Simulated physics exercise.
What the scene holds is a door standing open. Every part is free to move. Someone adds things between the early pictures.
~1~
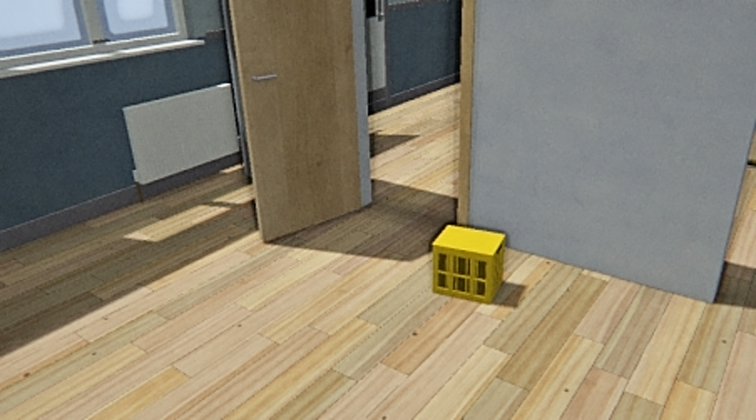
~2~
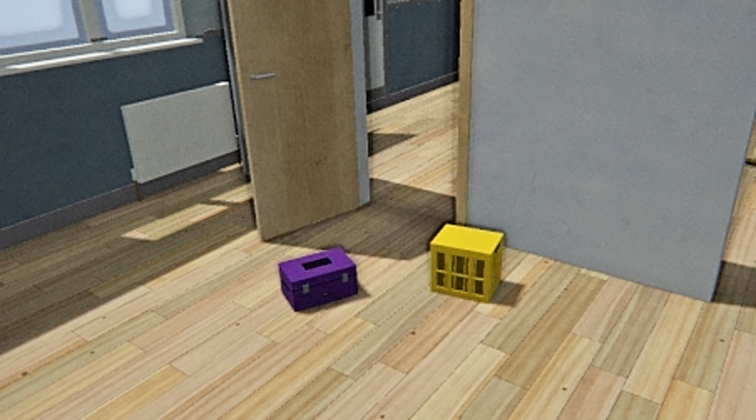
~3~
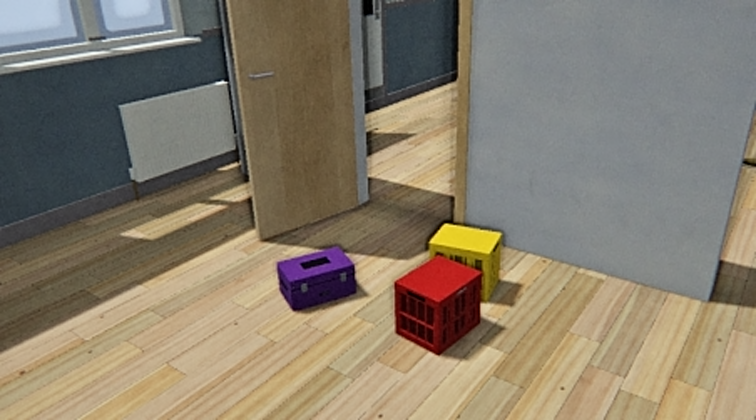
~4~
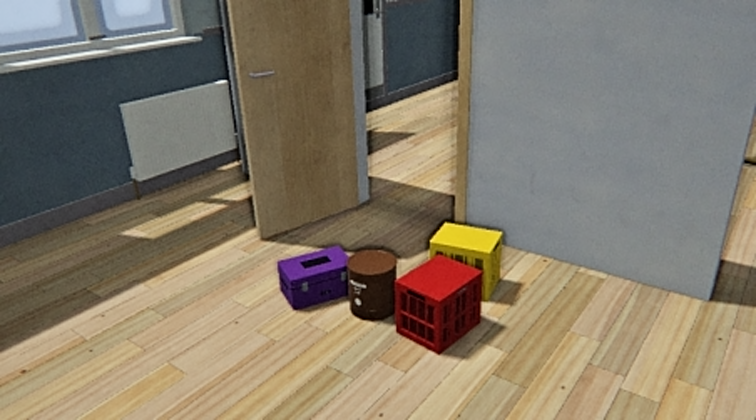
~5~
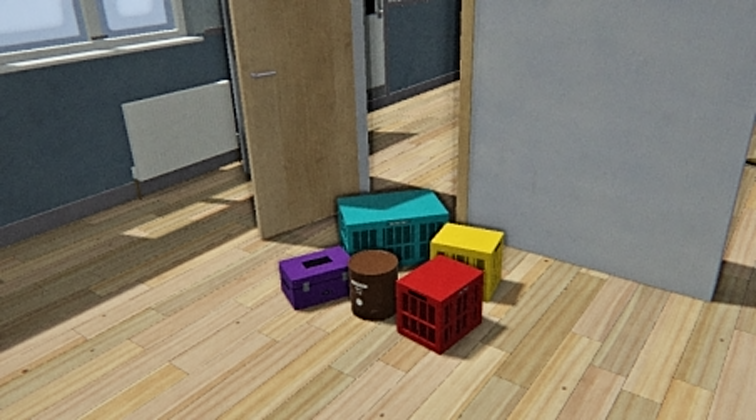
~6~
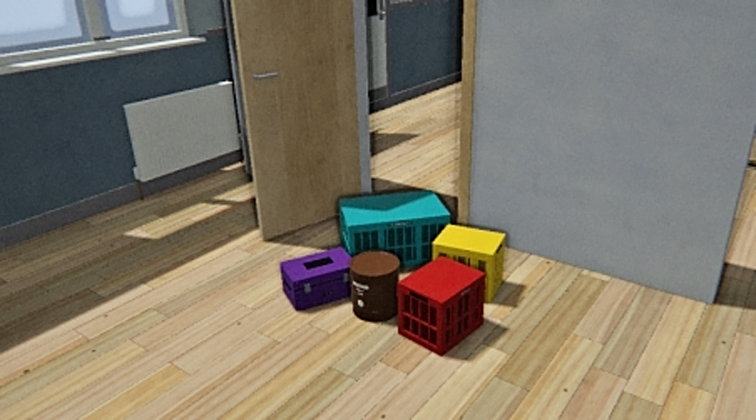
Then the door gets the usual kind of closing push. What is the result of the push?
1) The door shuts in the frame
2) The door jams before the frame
The door jams before the frame.
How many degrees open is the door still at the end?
About 60°.
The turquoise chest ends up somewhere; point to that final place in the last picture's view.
At about (402, 231).
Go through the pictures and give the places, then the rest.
Door wide open and still, in the first picture.
Door wide open and still; yellow crate (467, 263), in the second picture.
Door wide open and still; purple toolbox (317, 278); red crate (438, 303), in the third picture.
Door wide open and still; brown pail (373, 285); yellow crate (466, 261), in the fourth picture.
Door wide open and still; purple toolbox (318, 277); red crate (440, 303), in the fifth picture.
Door wide open and still; turquoise chest (393, 230); brown pail (375, 286), in the sixth picture.
Then, 0.40 s past the last view, open by 92°.
Then, 0.70 s past the last view, open by 69°.
Then, 0.90 s past the last view, open by 61°; turquoise chest displaced a little near (399, 231).
Finally, open by 59°; all 5 still in place. Final places as the last picture's camera would see them, turquoise chest near (402, 231).
